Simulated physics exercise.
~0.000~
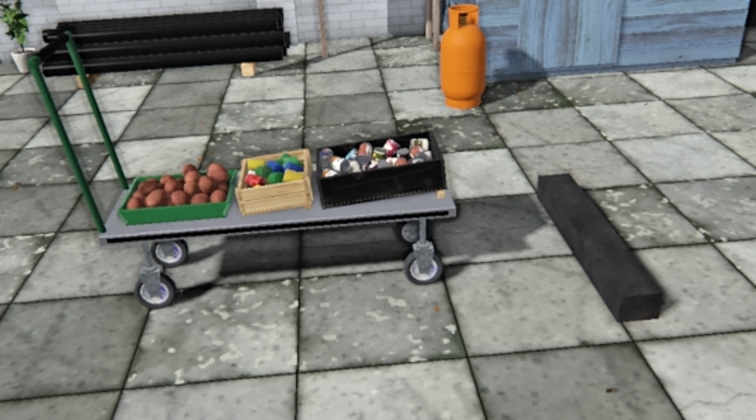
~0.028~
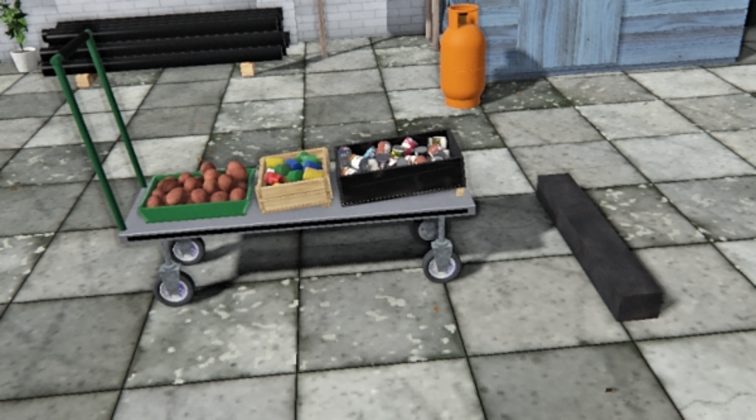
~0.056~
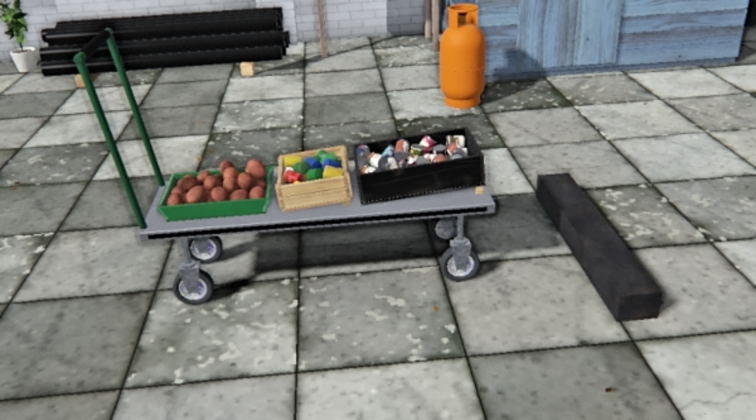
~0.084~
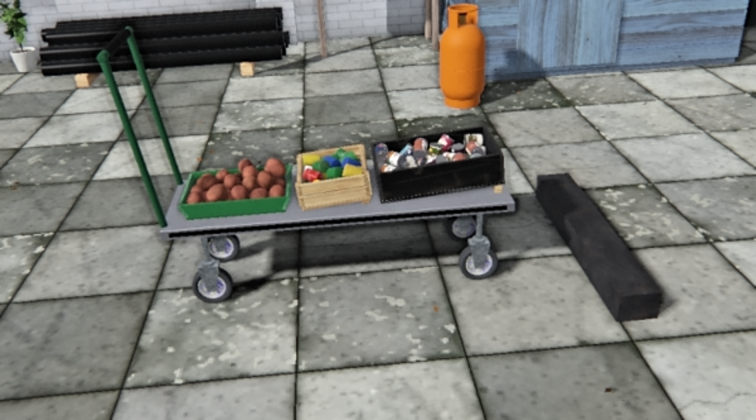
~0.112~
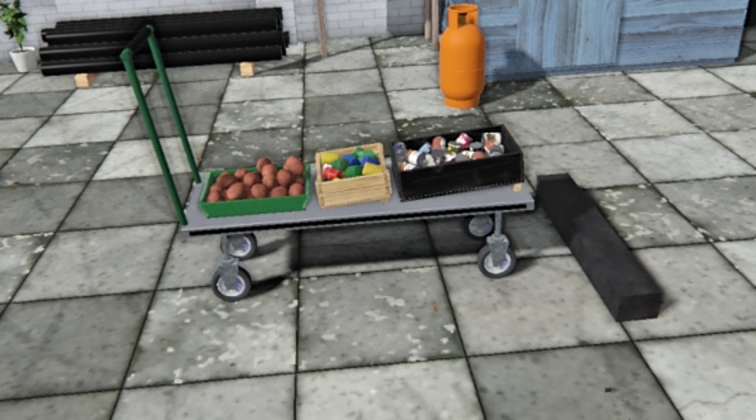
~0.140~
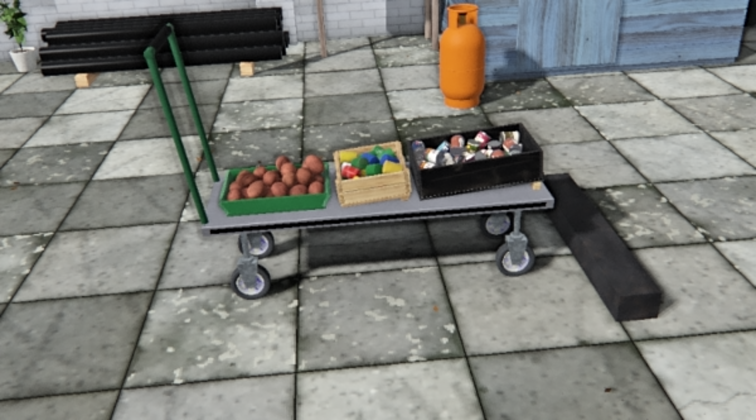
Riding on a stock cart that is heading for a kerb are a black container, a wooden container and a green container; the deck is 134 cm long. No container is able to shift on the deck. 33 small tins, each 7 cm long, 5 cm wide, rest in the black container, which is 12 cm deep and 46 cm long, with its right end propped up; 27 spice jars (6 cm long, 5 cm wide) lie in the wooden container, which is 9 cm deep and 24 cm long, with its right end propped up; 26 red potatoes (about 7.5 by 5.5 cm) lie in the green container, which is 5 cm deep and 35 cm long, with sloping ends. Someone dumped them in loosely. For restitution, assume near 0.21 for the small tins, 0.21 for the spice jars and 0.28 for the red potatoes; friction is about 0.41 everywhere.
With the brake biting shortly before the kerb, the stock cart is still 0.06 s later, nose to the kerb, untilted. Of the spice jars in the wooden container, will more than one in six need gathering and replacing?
No, most likely the loss is smaller than a sixth of the load.
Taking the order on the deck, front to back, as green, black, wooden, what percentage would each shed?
Black container 0 %, wooden container 0 %, green container 30 %.
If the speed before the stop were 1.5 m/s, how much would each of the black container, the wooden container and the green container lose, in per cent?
Black container 0 %, wooden container 0 %, green container 0 %.
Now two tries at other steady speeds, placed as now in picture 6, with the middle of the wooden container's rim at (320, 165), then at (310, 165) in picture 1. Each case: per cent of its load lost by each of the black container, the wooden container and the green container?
Black container 0 and 0, wooden container 0 and 0, green container 0 and 10 per cent.
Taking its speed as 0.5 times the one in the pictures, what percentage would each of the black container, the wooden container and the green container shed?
Then the black container sheds 0 per cent, the wooden container 0 per cent, and the green container 0 per cent.
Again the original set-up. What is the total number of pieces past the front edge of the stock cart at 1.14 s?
I'd put it at some 1 pieces.
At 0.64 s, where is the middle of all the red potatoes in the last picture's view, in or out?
Somewhere around pixel (357, 182).
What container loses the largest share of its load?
That would be the green container.
After 0.19 s, the brake bites.
After 0.29 s, 0 of 33 out of the black container, 0 of 27 out of the wooden container and 1 of 26 out of the green container.
After 0.41 s, 1 of 33 out of the black container, 0 of 27 out of the wooden container and 5 of 26 out of the green container.
After 0.64 s, 1 of 33 out of the black container, 0 of 27 out of the wooden container and 7 of 26 out of the green container.
Final count (at 1.14 s), 1 of 33 out of the black container, 0 of 27 out of the wooden container and 7 of 26 out of the green container. Asked share, 0 of 27, 0 per cent.
